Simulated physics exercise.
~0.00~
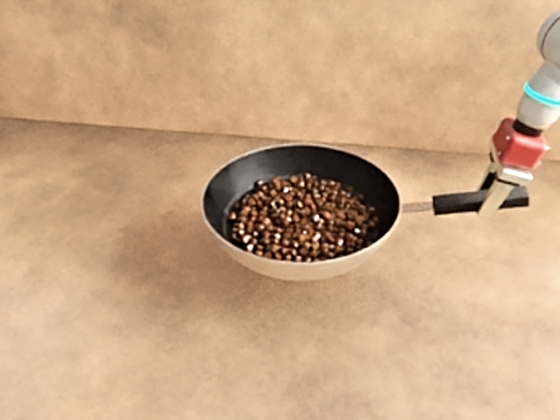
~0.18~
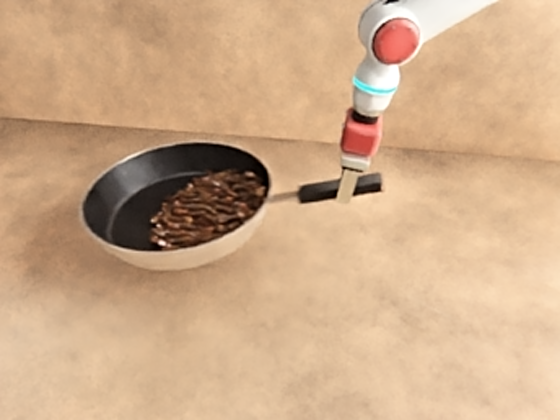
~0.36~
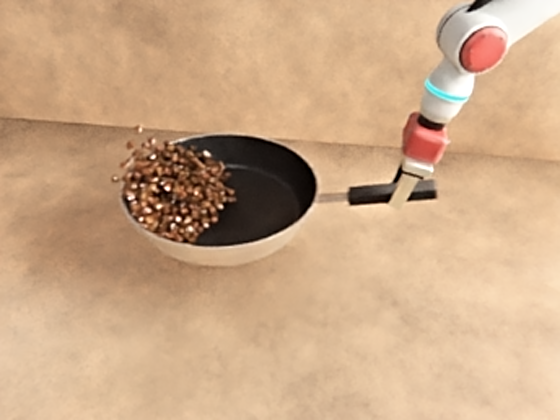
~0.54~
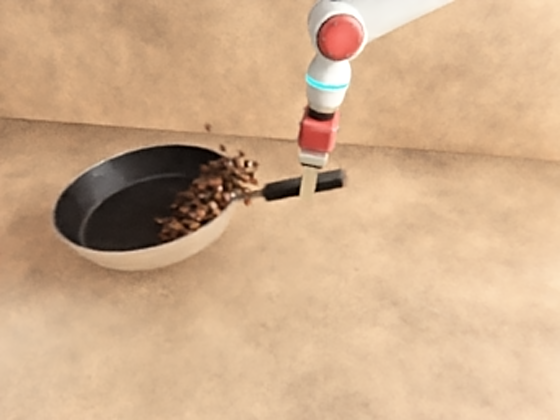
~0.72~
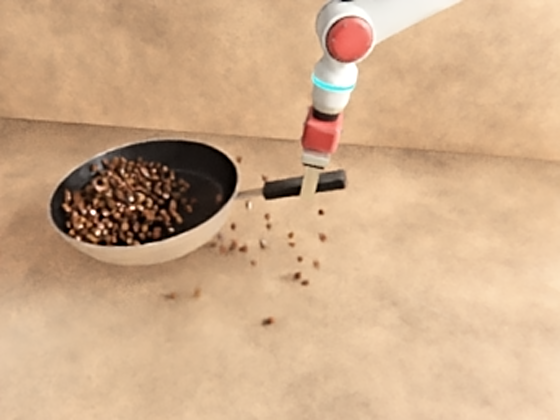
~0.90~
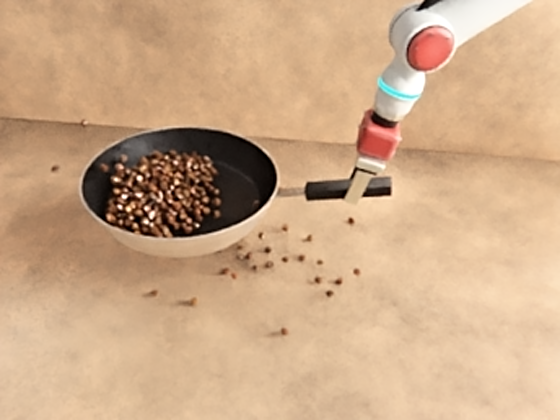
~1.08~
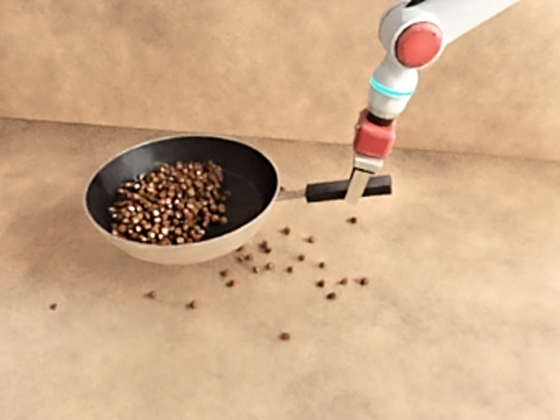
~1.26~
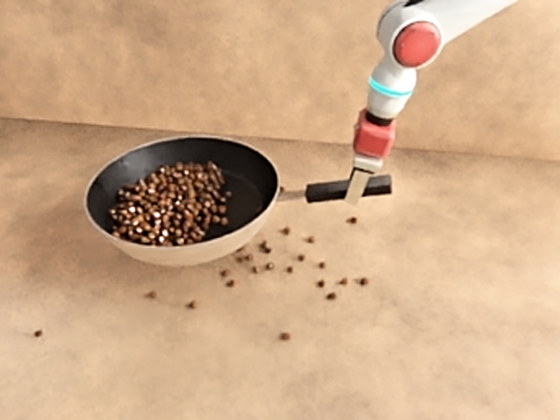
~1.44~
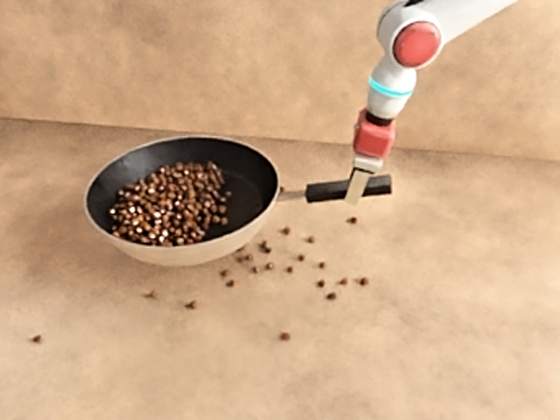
Robot arm shaking a frying pan of brown pellets left and right, spilling some onto the table, then holding it still.
